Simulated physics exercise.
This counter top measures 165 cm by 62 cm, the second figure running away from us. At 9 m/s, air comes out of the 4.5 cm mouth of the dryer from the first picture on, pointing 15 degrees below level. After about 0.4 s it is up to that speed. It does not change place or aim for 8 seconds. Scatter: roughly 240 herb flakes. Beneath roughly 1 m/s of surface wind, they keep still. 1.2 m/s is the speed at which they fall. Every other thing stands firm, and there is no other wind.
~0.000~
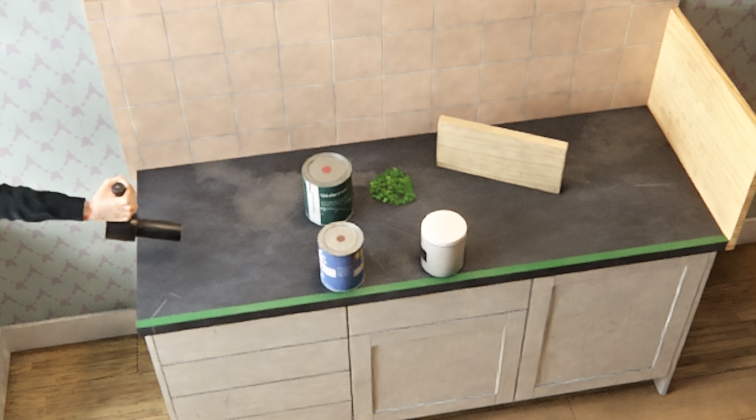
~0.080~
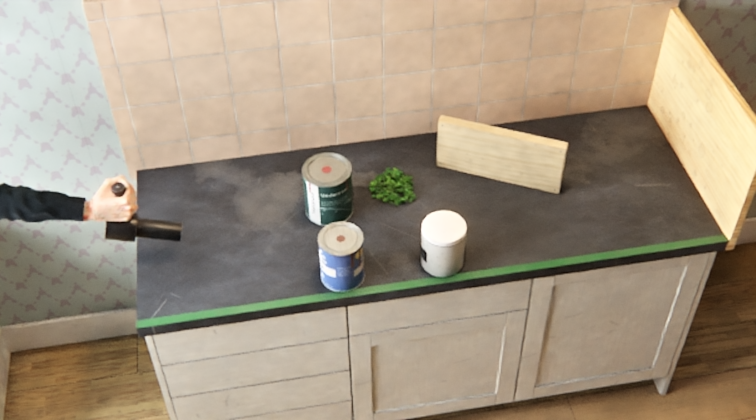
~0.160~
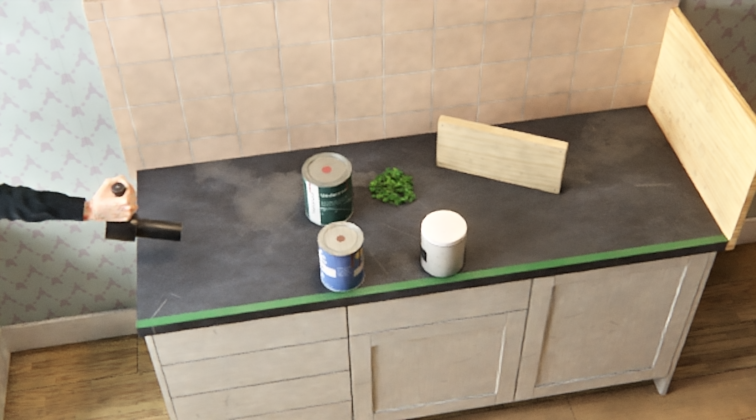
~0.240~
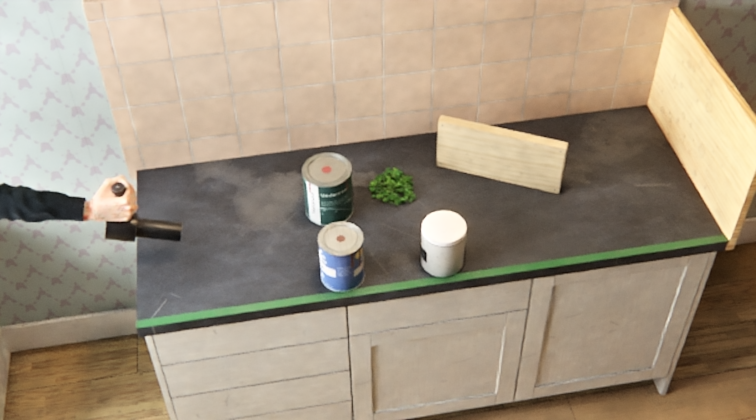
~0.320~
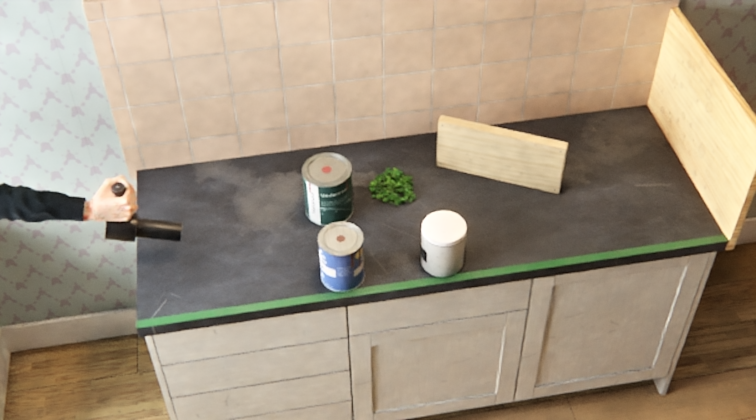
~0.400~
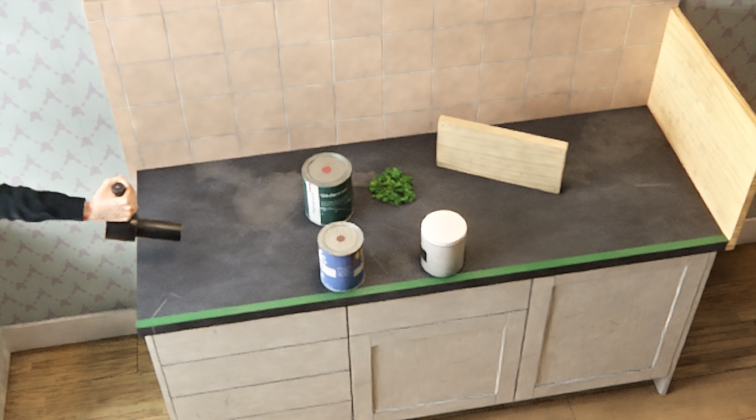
Nothing visibly moves, neither the small pile of green herb flakes nor the hand holding a black dryer at the left, and the camera stays still. The view looks down from the front on a dark countertop with a green front edge, above pale cabinets and against peach tiles. A green-labelled tin, a blue tin and a white jar surround the flakes, with wooden boards to the right.
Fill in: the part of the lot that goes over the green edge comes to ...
A quarter or less.
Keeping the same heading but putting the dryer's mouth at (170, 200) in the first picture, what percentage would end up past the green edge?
The share would be near 0 %.
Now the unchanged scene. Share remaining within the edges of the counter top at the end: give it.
Around 100 in a hundred remain.
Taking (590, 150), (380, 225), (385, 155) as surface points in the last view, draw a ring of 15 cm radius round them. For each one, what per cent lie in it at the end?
Taking the spots one by one, around 0 %, 25 % and 40 %.
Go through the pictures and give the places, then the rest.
In the first frame, the middle of the herb flakes is near (393, 188), none has stirred yet and the mouth of the dryer is at (182, 232).
In the second frame, the middle of the herb flakes is near (393, 187), none has stirred yet and the green edge is centred on (444, 283).
In the third frame, the middle of the herb flakes is near (393, 187), none has stirred yet, the top of a tin is at (327, 169) and the top of a jar is at (444, 226).
In the fourth frame, the middle of the herb flakes is near (393, 187) and none has stirred yet.
In the fifth frame, the middle of the herb flakes is near (393, 187) and none has stirred yet.
In the sixth frame, the middle of the herb flakes is near (393, 187) and none has stirred yet.
After 1.6 s, 26 % are on the move or not yet settled, 0 % are over the green edge; the middle of those still in play is near (393, 187).
After 2.6 s, 26 % are on the move or not yet settled, 0 % are over the green edge; the middle of those still in play is near (393, 187).
After 4.4 s, 23 % are on the move or not yet settled, 0 % are over the green edge; the middle of those still in play is near (393, 187).
After 8.0 s, at the end, 0 % are over the green edge; the middle of those still in play is near (394, 185).
